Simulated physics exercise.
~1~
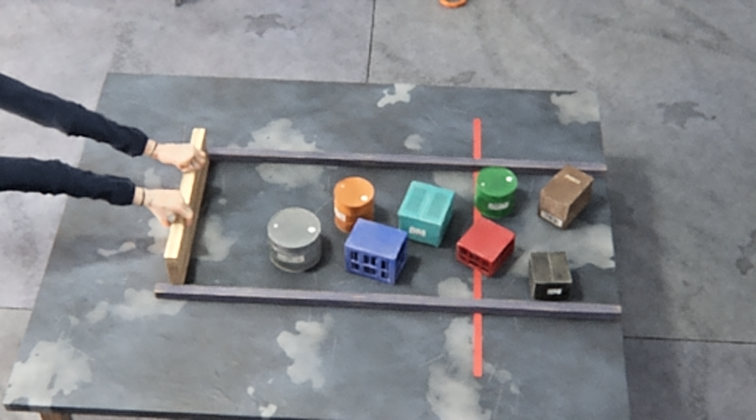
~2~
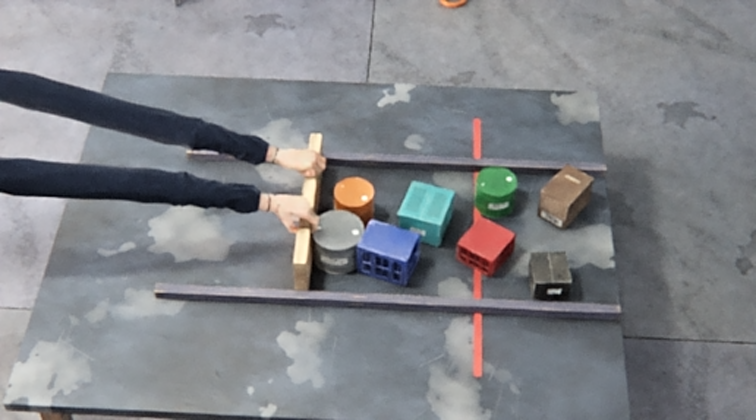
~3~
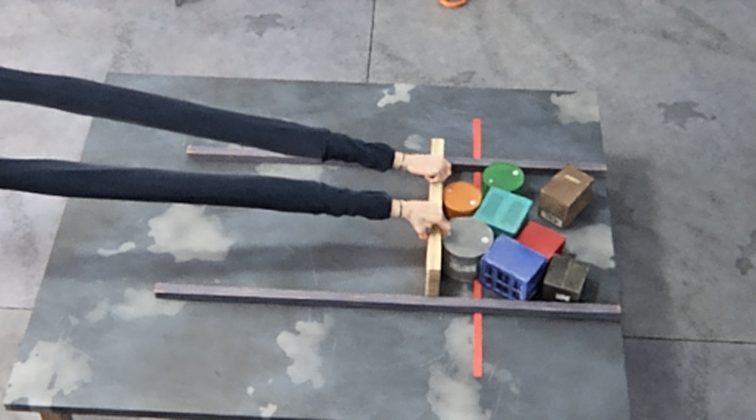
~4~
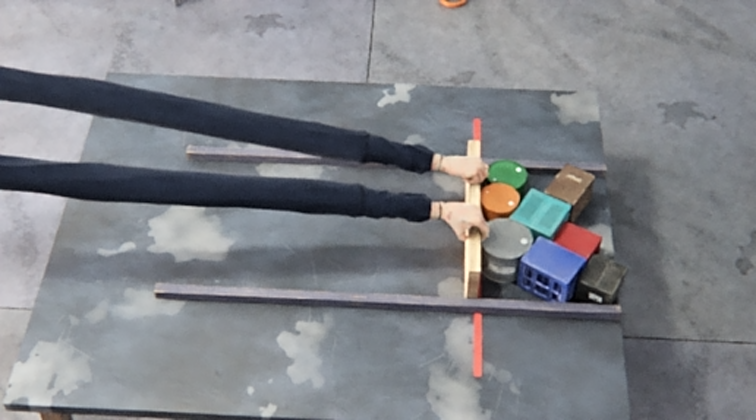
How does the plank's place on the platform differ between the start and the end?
At the start the plank is near the left ends of the two battens, well away from the red tape. By the end it is much farther right, at the red tape.
